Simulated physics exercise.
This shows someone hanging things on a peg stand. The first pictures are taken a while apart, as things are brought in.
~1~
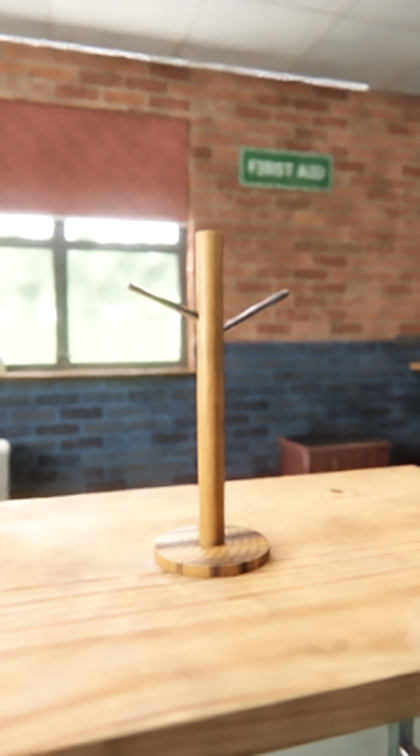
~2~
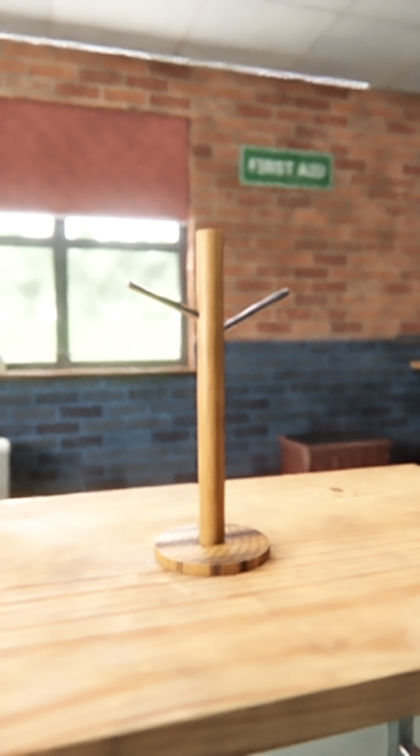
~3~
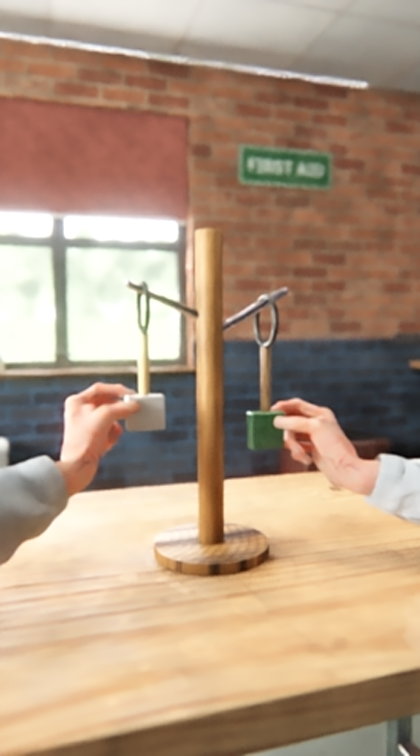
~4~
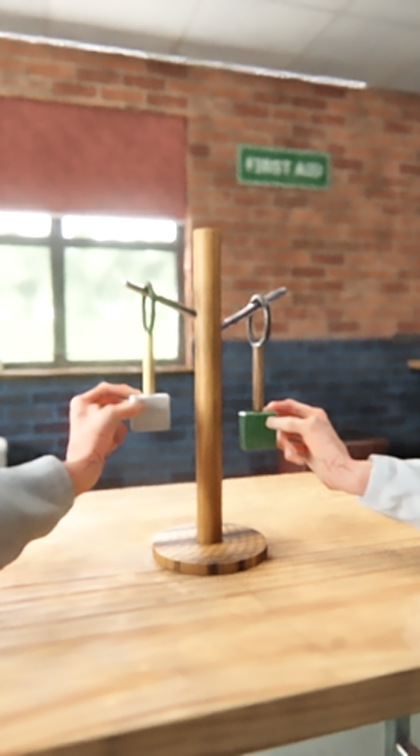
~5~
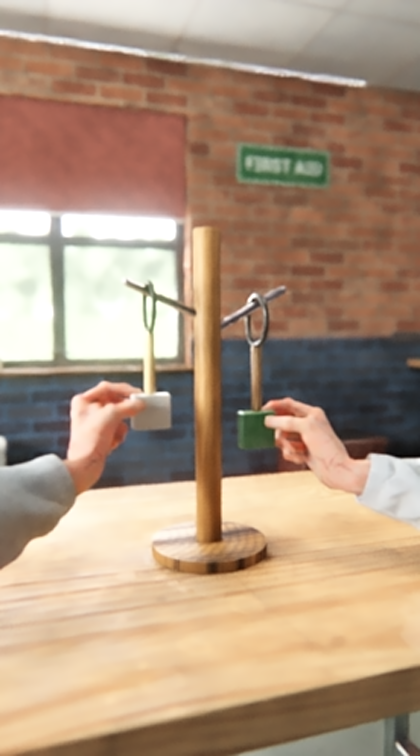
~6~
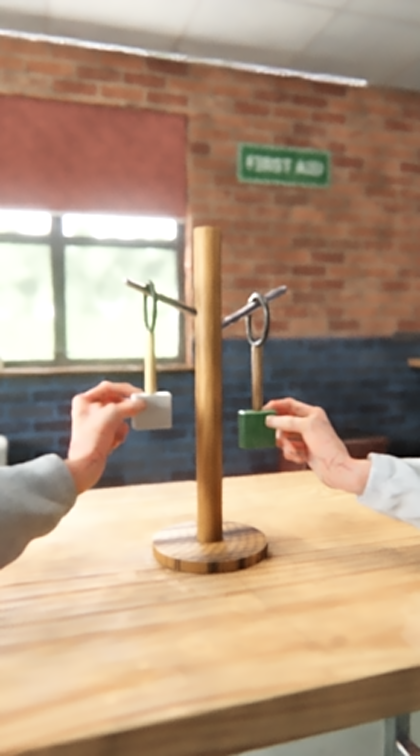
A wooden peg stand stood empty on a table, then two hands held a white brush on its left peg and a green one on its right, shifting them only slightly before keeping them nearly still.
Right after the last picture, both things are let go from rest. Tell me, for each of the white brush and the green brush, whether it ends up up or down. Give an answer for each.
One by one: The white brush keeps its grip. The green brush keeps its grip.
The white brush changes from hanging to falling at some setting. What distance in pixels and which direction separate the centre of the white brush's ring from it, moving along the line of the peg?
It takes a move of some 24 pixels to the left.
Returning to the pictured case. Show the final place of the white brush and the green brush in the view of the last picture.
Final centres, approx.: First (180, 369), second (233, 391).
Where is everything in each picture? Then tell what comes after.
In the first frame, peg stand (212, 397).
In the second frame, peg stand (213, 395).
In the third frame, still on the way; white brush (144, 356); peg stand (212, 395).
In the fourth frame, still on the way; green brush (258, 372); peg stand (210, 395).
In the fifth frame, still on the way; white brush (150, 354); peg stand (210, 393).
In the sixth frame, in place, still held; white brush (151, 354); green brush (257, 370); peg stand (210, 393).
Then, 0.12 s on from there, white brush moving near (152, 357); green brush turned 6° from its first pose near (253, 378).
Then, 0.22 s on from there, white brush at rest near (156, 359); green brush turned 12° from its first pose near (240, 390).
Then, 0.38 s on from there, white brush displaced a little near (164, 361); green brush turned 8° from its first pose near (233, 391).
In the end, the white brush stays on its peg, near (180, 370); the green brush stays on its peg, near (233, 391).
